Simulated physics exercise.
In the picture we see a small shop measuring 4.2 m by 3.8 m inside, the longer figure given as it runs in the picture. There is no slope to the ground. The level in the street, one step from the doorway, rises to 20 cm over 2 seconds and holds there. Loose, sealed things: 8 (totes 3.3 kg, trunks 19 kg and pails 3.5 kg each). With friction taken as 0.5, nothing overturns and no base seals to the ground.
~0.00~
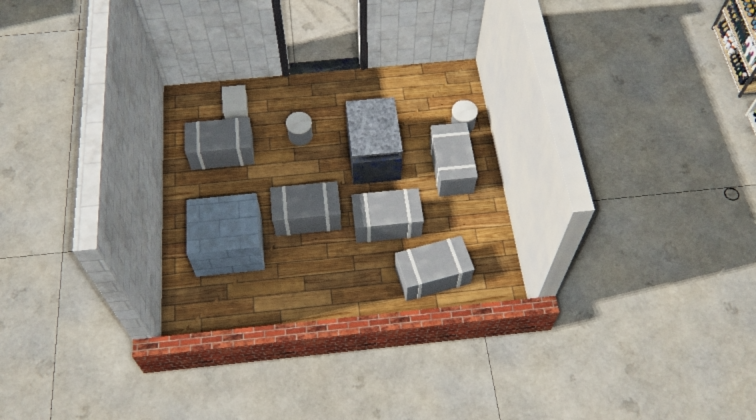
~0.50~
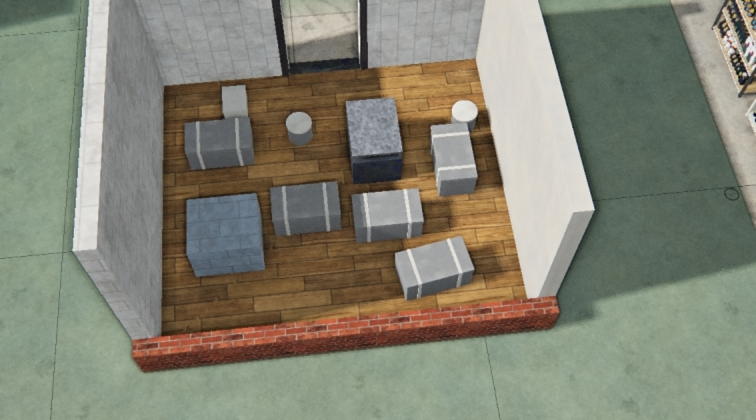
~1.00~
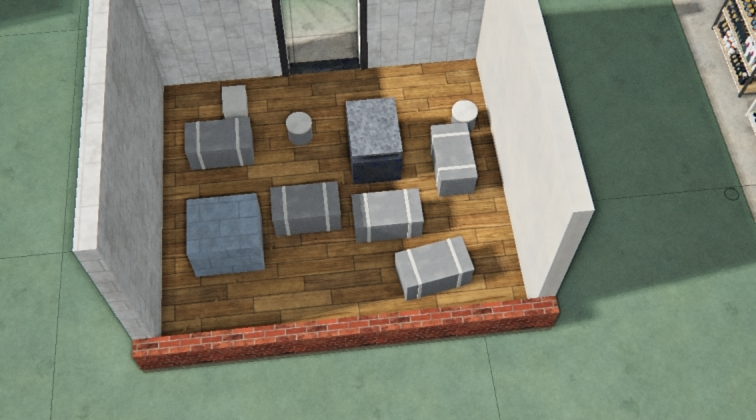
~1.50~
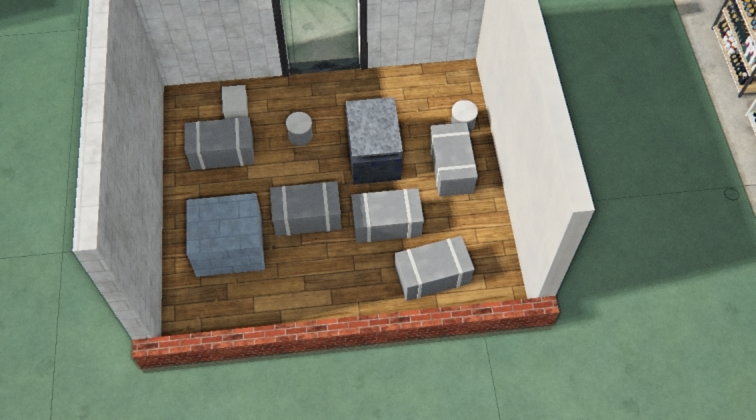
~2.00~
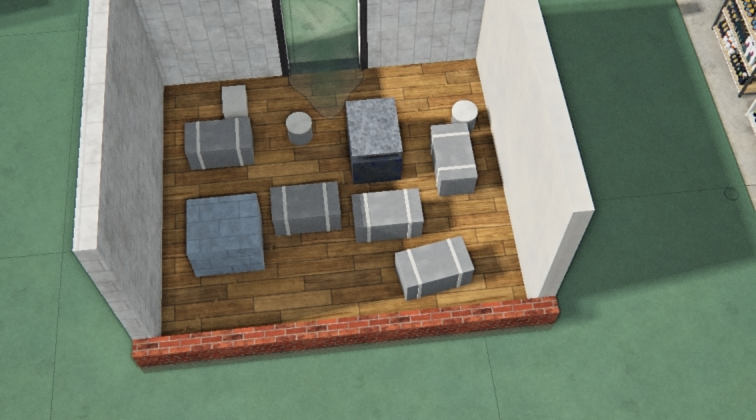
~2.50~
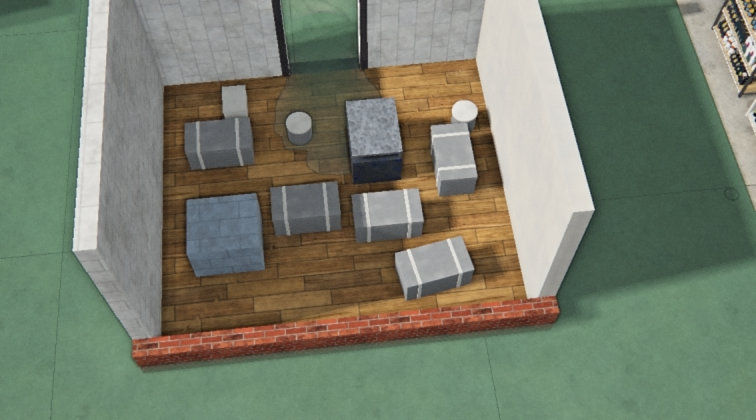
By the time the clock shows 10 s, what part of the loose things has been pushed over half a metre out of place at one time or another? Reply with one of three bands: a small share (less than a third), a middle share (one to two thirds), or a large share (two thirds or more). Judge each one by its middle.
A middle share, one to two thirds.
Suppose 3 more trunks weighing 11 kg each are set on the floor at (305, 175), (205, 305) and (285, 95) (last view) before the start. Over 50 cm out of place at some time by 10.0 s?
Sequence: Above the line / below the line / above the line.
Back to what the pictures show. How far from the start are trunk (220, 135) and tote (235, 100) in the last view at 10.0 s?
20 cm and 20 cm respectively.
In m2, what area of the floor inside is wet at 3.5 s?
I'd put it close to 5.0 m2.
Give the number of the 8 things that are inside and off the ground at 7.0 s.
That would be 1 of them.
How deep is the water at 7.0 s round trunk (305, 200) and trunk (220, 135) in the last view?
Close to 5 and 4 centimetres.
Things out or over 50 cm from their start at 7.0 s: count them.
Result: 2.
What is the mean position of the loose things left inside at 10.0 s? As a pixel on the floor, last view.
They average out to somewhere around (336, 200).
After 3.5 s 1 of 8 are over 50 cm from their spots; 1 afloat.
After 4.5 s 2 of 8 are over 50 cm from their spots; 1 afloat.
After 7.0 s 2 of 8 are over 50 cm from their spots; 1 afloat.
After 10.0 s 3 of 8 are over 50 cm from their spots, and 3 have been at some point; 7 afloat.
